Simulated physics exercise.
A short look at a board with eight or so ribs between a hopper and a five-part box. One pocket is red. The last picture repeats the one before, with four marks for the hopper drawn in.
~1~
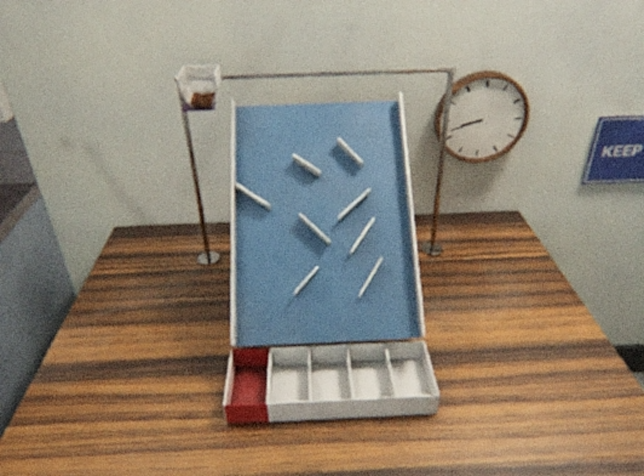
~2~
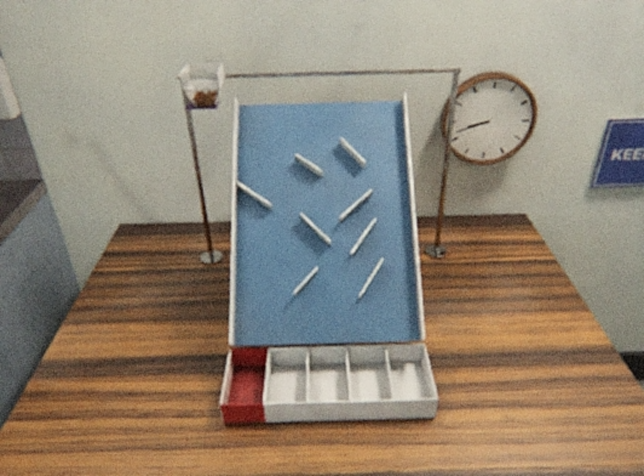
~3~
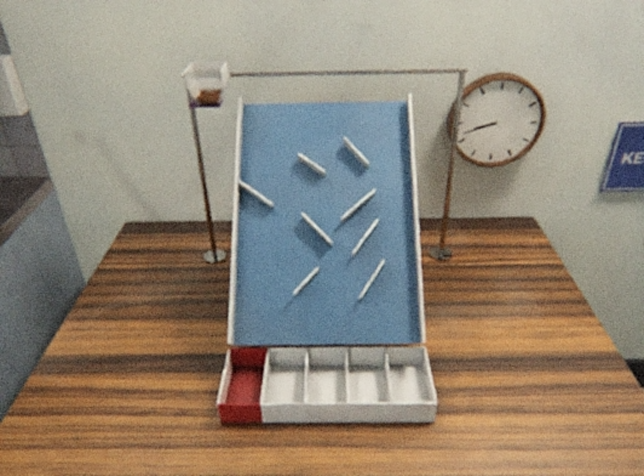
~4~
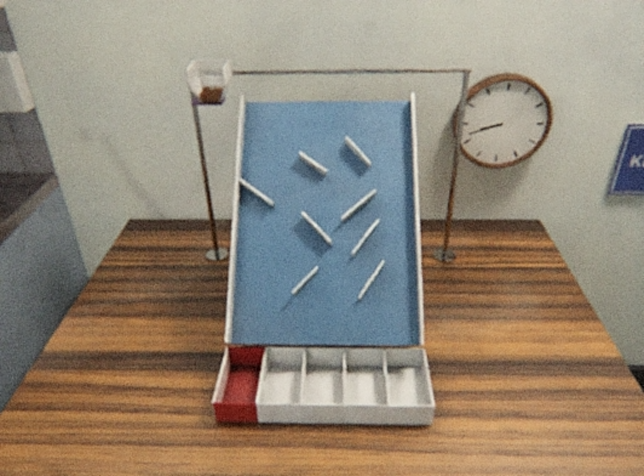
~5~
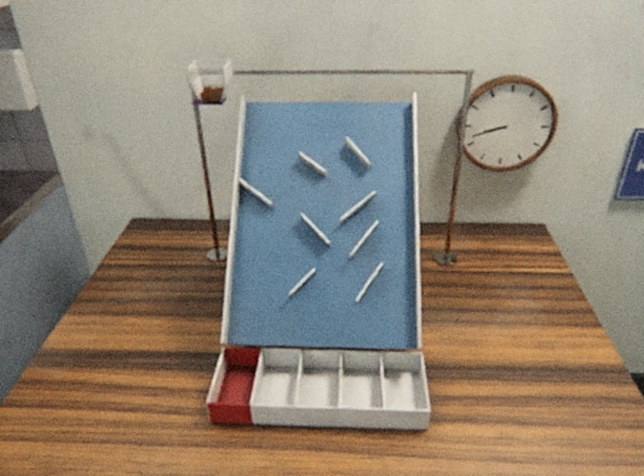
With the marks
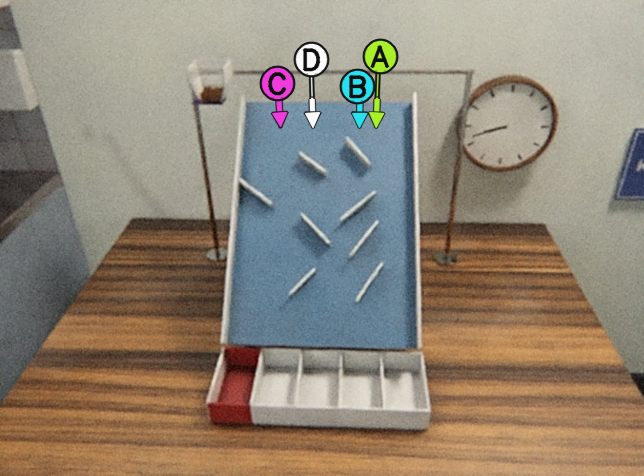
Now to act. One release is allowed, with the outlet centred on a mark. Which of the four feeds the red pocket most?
The best mark is C.
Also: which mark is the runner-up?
Here it is mark D.
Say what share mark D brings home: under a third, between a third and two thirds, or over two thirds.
It is under a third.
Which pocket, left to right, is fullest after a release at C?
The first.
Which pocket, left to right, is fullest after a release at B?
It is the fifth one.
On the marked copy, mark A meets the board at (376, 122); mark B meets the board at (359, 122); mark C meets the board at (280, 121); mark D meets the board at (312, 122).
For mark A, none at all in the red pocket, all but a few in other pockets, a small share outside the box.
For mark B, none at all in the red pocket, the whole lot in other pockets.
For mark C, close to half in the red pocket, close to half in other pockets.
For mark D, a small share in the red pocket, the bulk in other pockets.
